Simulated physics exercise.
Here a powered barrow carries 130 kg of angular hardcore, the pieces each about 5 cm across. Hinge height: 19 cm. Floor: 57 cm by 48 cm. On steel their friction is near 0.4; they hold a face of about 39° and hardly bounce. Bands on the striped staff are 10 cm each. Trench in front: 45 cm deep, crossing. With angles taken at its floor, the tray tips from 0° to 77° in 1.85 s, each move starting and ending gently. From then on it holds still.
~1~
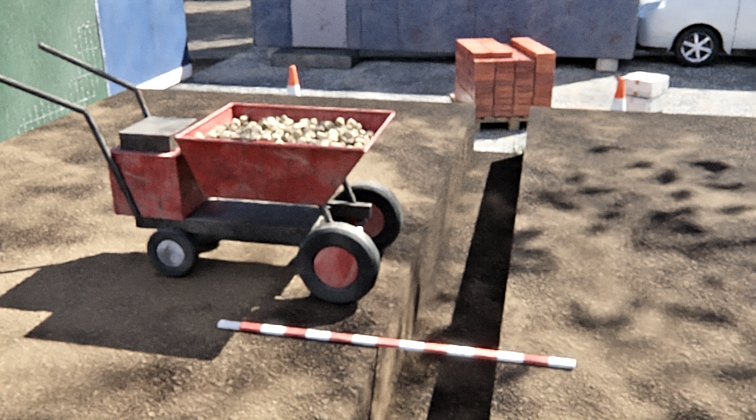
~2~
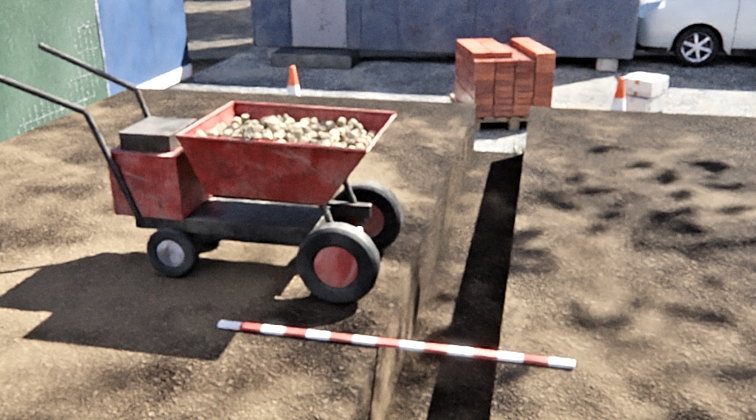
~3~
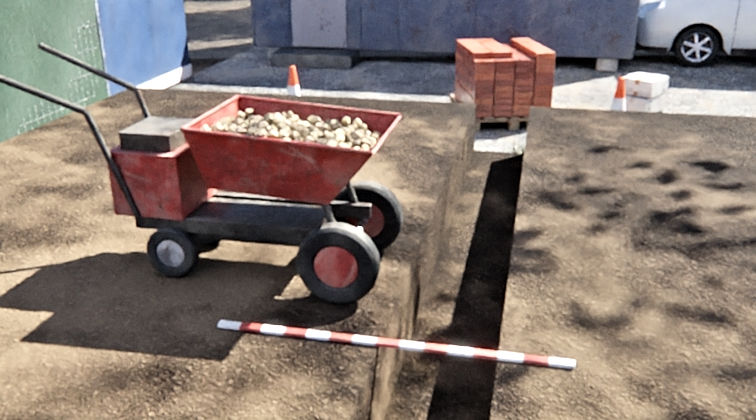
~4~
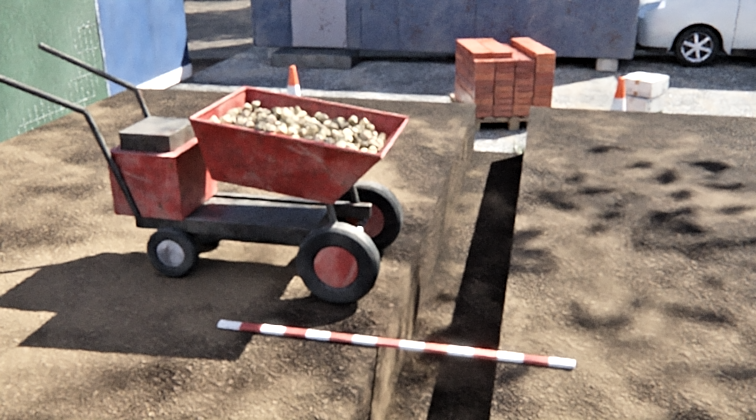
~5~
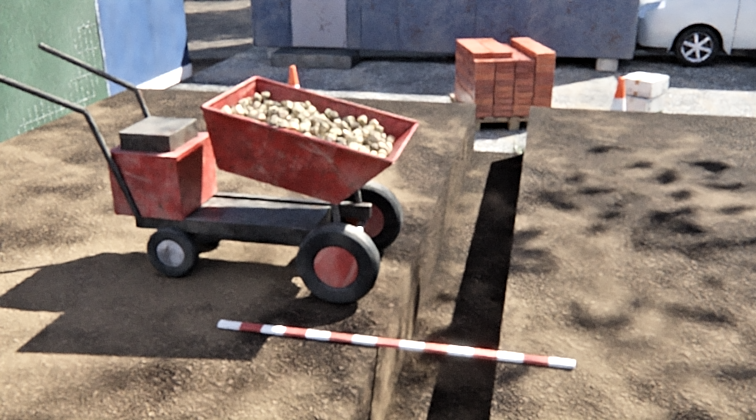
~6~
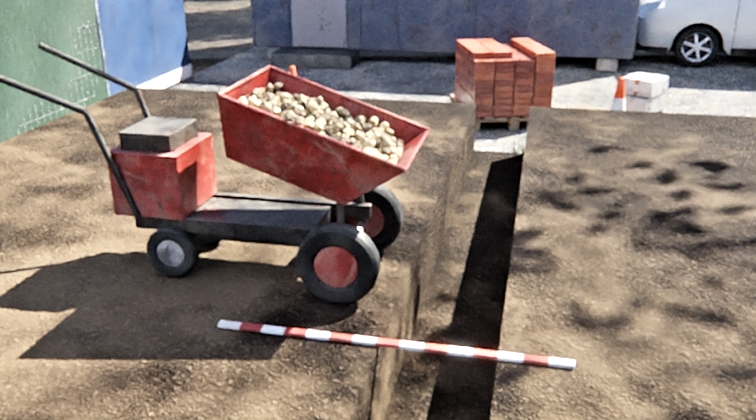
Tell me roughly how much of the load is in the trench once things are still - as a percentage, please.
I would put it at 70 %.
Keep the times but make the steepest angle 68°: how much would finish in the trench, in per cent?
The trench would hold about 50% of it.
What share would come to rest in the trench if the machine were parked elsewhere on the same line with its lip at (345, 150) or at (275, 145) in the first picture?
I'd expect close to 90 per cent at the first and 100 per cent at the second.
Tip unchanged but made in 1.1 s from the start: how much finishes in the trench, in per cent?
In that case, around 60%.
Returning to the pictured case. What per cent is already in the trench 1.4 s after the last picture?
About 25%.
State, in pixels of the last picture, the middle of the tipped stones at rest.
Resting centre: About (487, 350).
Then, 0.8 s after the last picture the floor is at 65°, 100 % in the tray; the foremost stones are at (473, 226).
Then, 1.4 s after the last picture the floor is at 77°, 56 % in the tray, 23 % in the trench, 20 % past the trench; the foremost stones are at (582, 277).
Then, 1.7 s after the last picture the floor is at 77°, 26 % in the tray, 41 % in the trench, 32 % past the trench; the foremost stones are at (649, 298).
Then, 3.7 s after the last picture the floor is at 77°, 0 % in the tray, 70 % in the trench, 30 % past the trench; the foremost stones are at (660, 299).
